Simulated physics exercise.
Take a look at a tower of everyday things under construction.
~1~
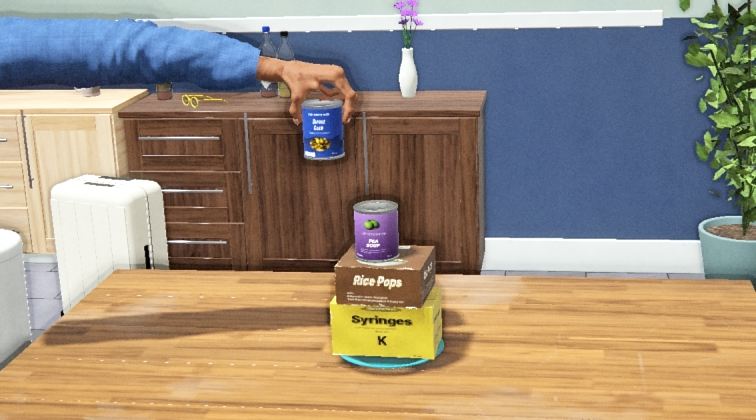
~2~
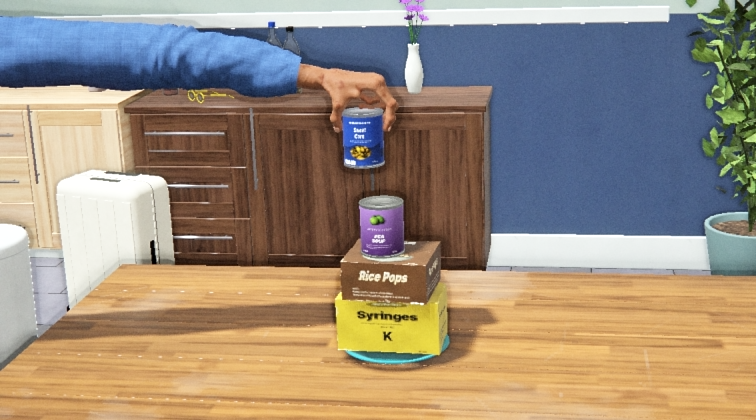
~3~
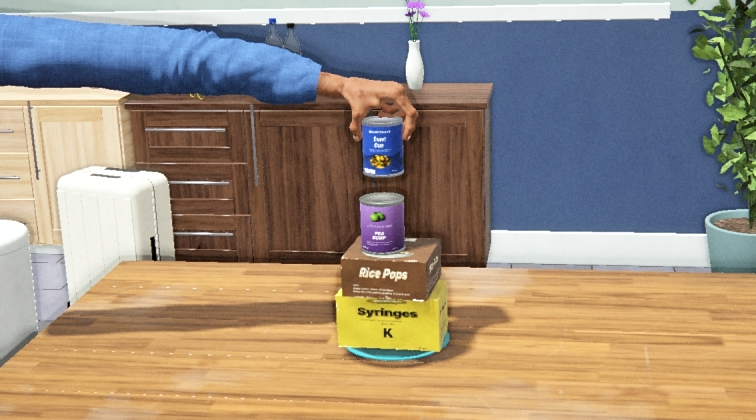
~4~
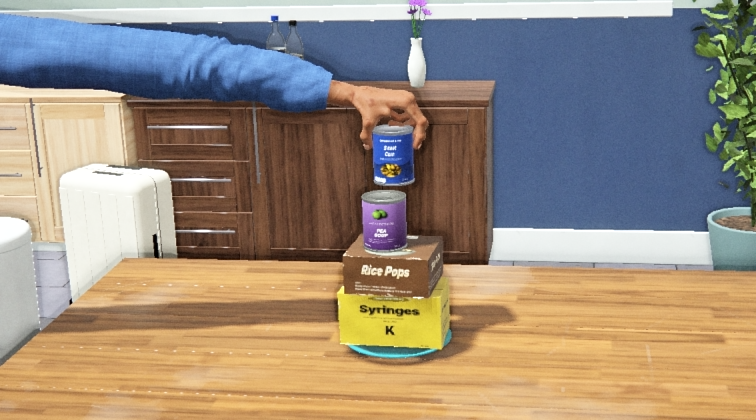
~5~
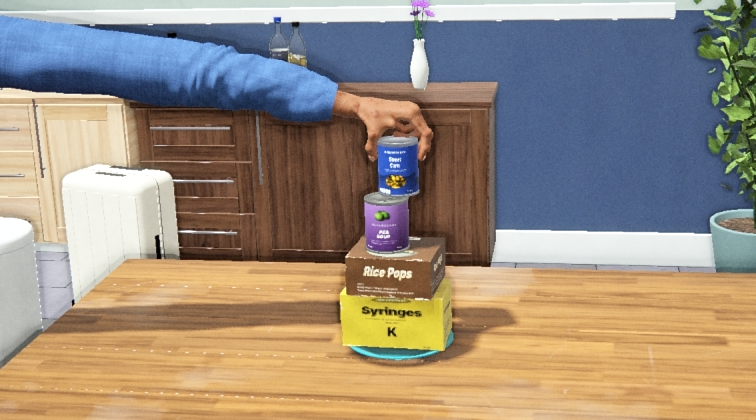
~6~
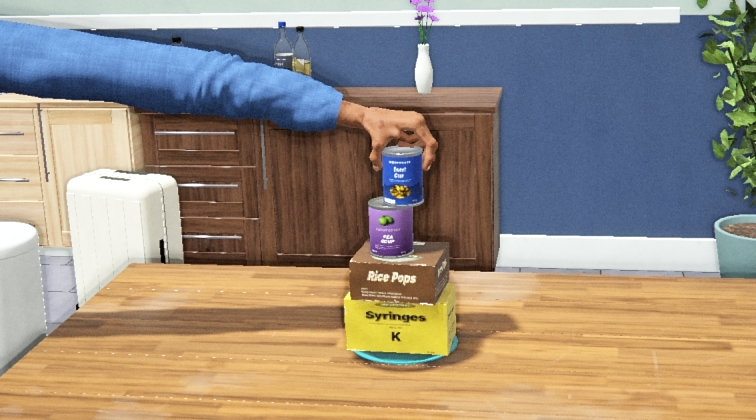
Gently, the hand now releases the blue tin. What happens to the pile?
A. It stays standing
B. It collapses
It stays standing (A).
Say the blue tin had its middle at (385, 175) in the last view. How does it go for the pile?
The pile remains standing.
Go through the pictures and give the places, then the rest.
The first picture shows coming down; blue tin (323, 129); purple pot (377, 231).
The second picture shows coming down; blue tin (363, 137).
The third picture shows coming down; blue tin (383, 147); purple pot (383, 224).
The fourth picture shows coming down; blue tin (393, 155).
The fifth picture shows coming down; blue tin (398, 166); purple pot (387, 222).
The sixth picture shows set down, still held; blue tin (403, 176).
Then, 0.20 s later than the last frame, all is still.
Then, 0.70 s later than the last frame, blue tin resting near (403, 177).
When it is over, all 5 as before. End places, in pixels of the last picture, blue tin near (403, 177). The pile holds.
